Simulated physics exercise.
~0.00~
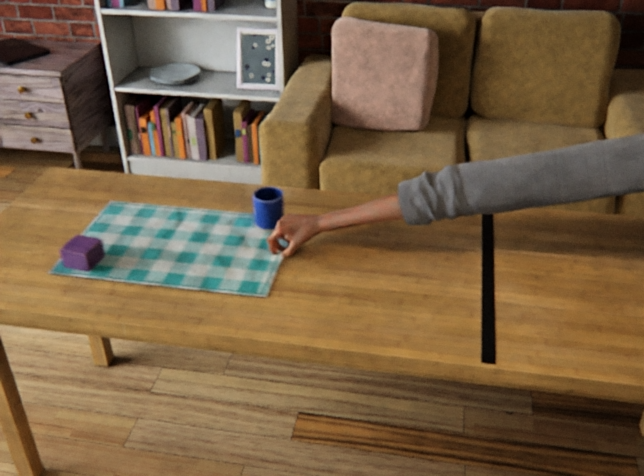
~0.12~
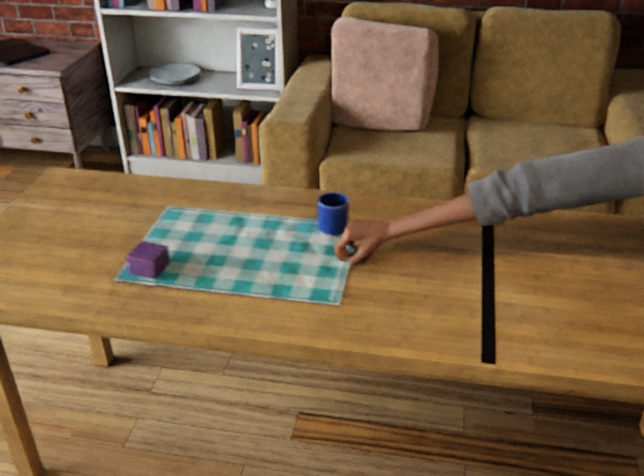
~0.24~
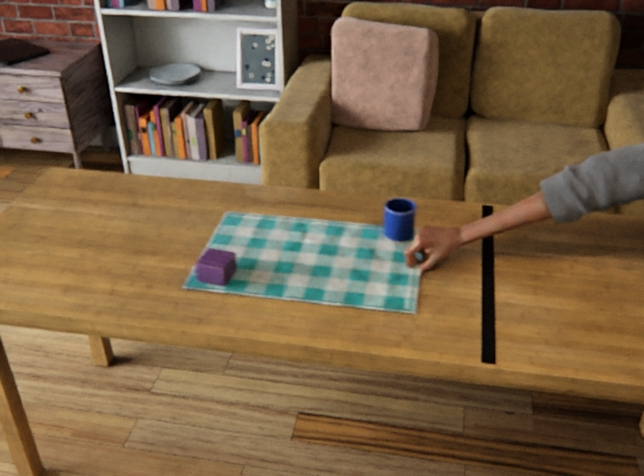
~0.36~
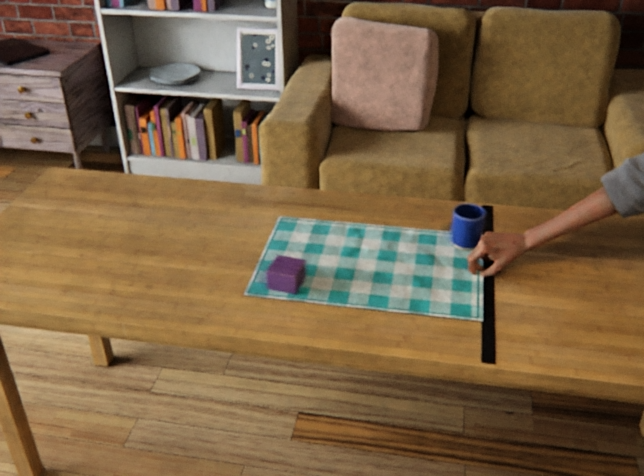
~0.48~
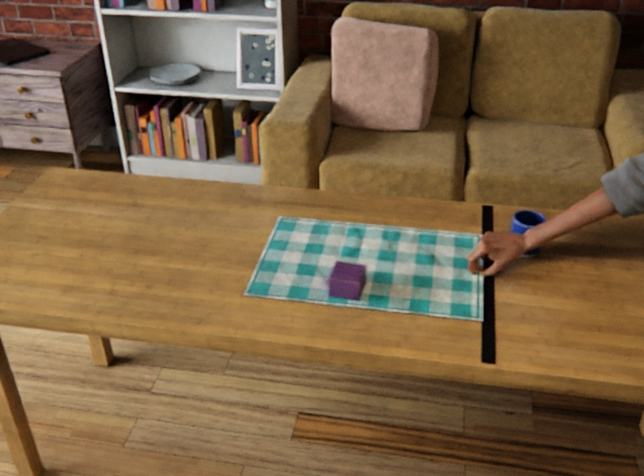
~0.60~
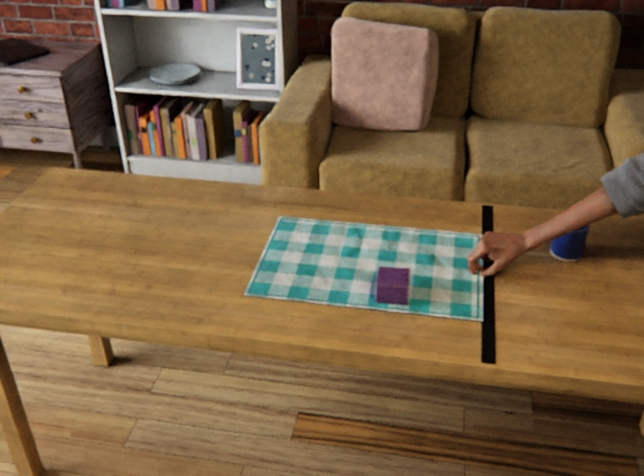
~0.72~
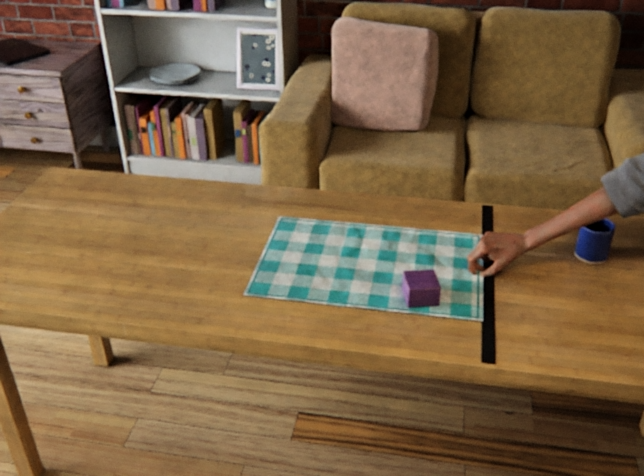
Checked cloth pulled right by a hand, stopping at black tape, the blue mug sliding off ahead and purple block staying aboard.
